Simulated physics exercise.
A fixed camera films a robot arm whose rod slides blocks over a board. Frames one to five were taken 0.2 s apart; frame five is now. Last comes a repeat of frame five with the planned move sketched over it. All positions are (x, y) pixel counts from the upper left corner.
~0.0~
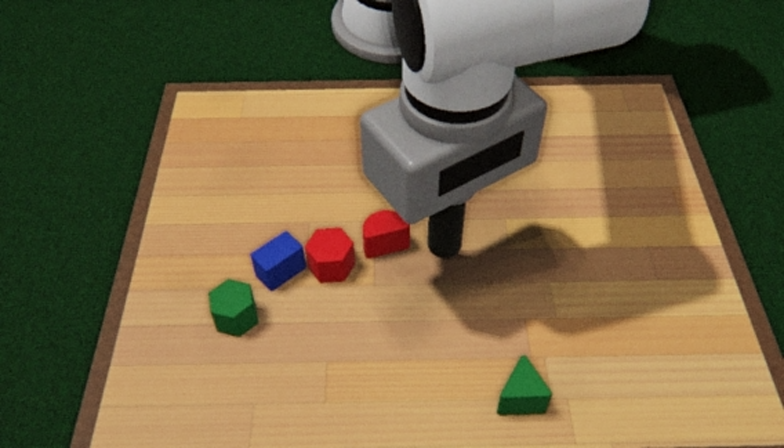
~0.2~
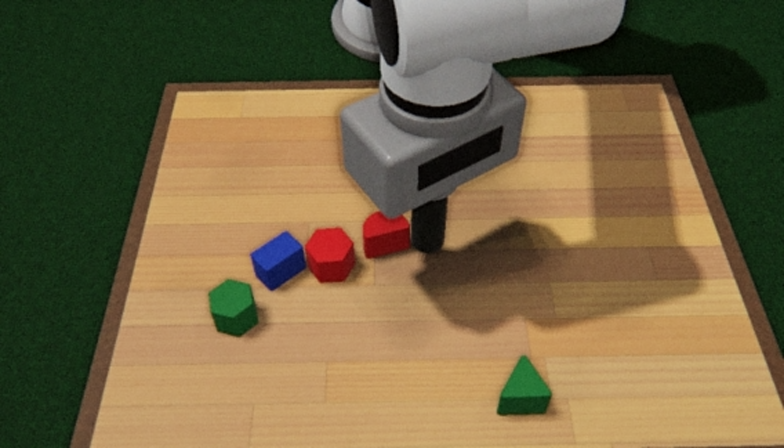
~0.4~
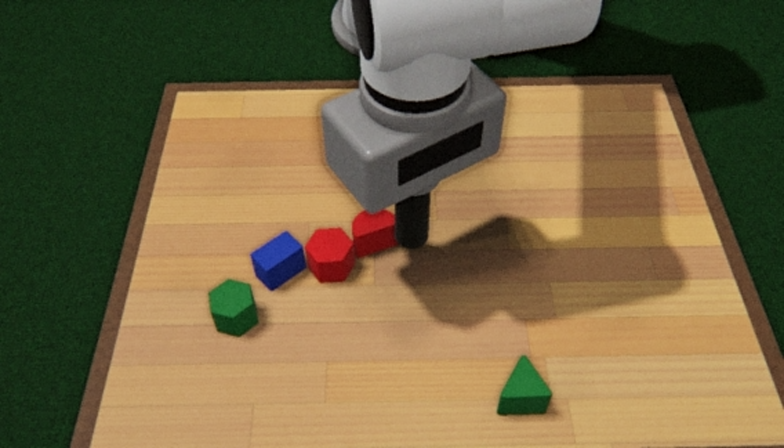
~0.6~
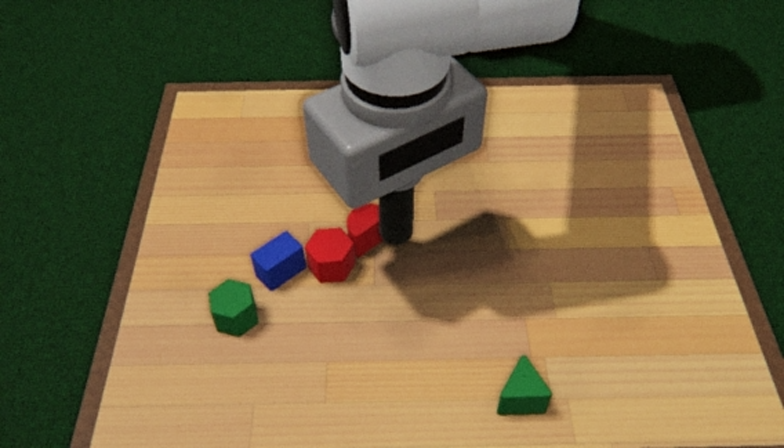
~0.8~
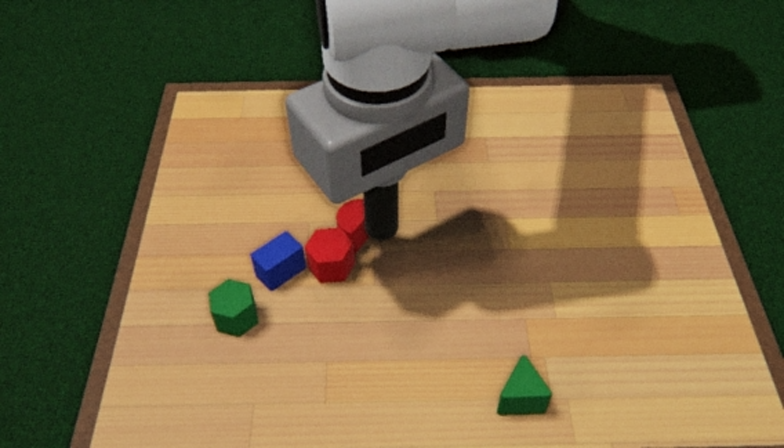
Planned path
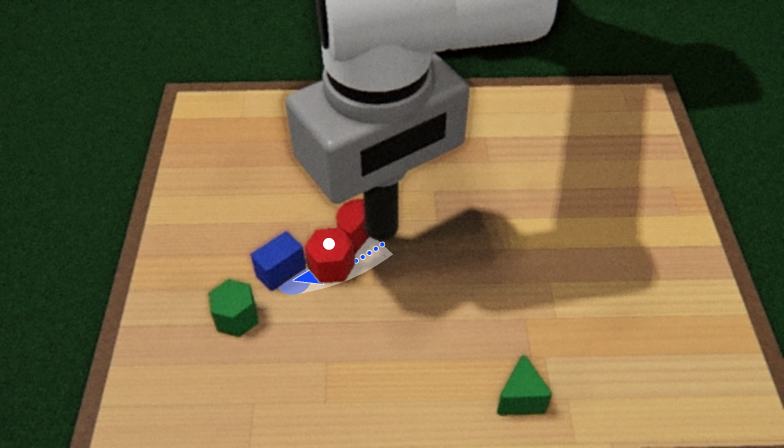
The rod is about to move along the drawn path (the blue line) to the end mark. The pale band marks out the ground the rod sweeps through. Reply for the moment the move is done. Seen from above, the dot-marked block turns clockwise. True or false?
That is true.
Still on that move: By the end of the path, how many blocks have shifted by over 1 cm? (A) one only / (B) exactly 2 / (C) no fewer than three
That would be B.
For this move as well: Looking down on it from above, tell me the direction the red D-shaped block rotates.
Clockwise rotation.
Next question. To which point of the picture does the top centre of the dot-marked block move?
The top centre is at (250, 256).
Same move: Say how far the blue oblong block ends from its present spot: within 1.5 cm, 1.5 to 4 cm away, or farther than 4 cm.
It gets moved over 4 cm.
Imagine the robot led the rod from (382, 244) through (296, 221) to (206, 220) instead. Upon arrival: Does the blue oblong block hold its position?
Yes, that is how it ends up.
The line goes from (382, 244) through (356, 261) and (326, 273) to (294, 280); the dot is on the red hexagon.
What follows on the original path. Halfway along, rod (339, 253); blue oblong block (246, 254); red hexagon (296, 254); red D-shaped block (348, 213), turned 20° clockwise.
At the end, rod (291, 266); green hexagon unmoved; blue oblong block (209, 251), turned 20° anticlockwise; red hexagon (250, 256), turned 30° clockwise; red D-shaped block (348, 213), turned 20° clockwise.
